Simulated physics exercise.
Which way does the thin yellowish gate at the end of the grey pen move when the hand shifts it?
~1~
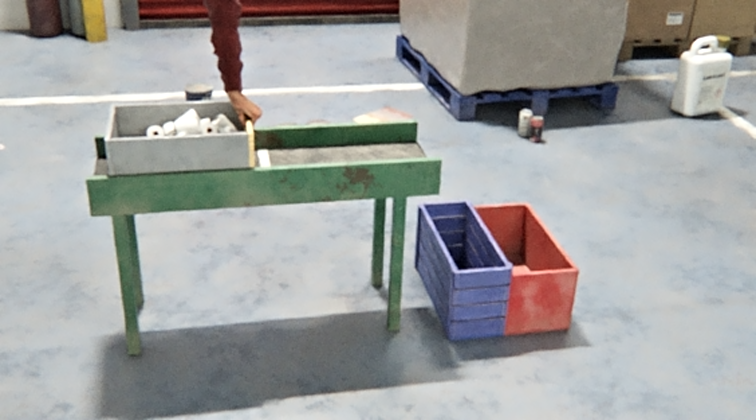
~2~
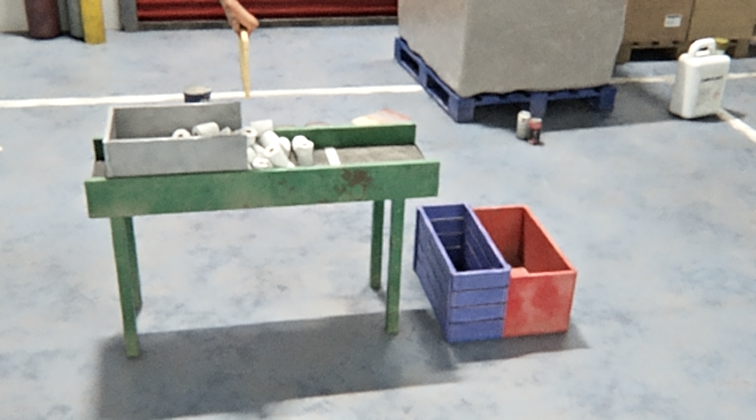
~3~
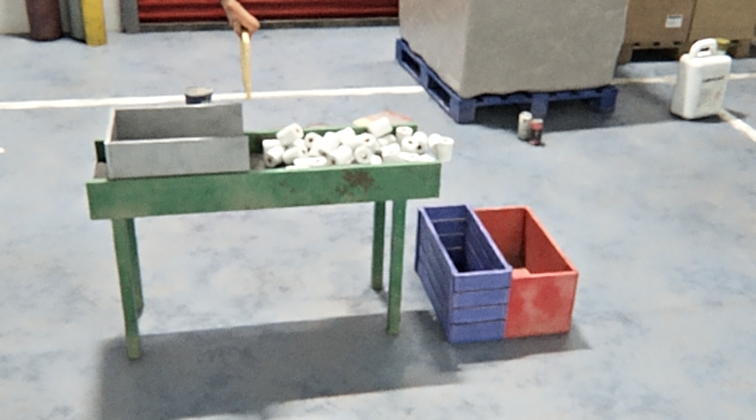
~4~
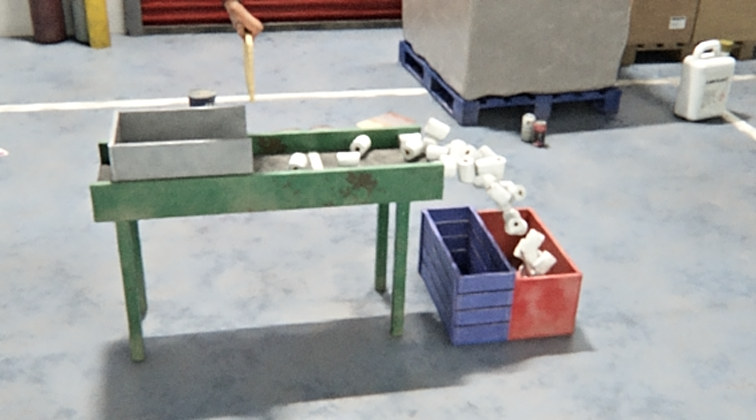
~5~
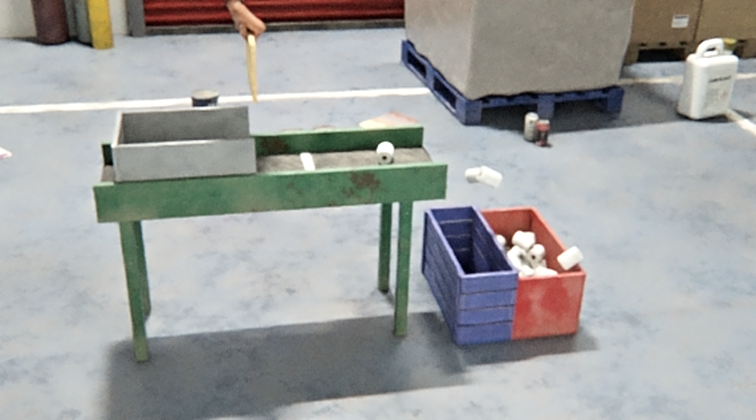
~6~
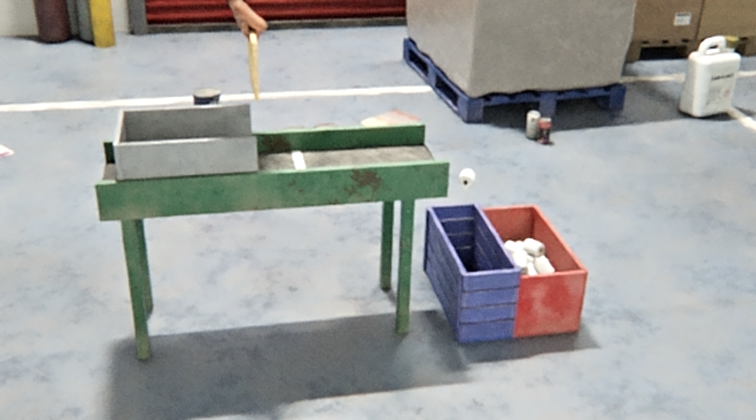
The gate moves up, lifted by the hand clear of the grey pen.
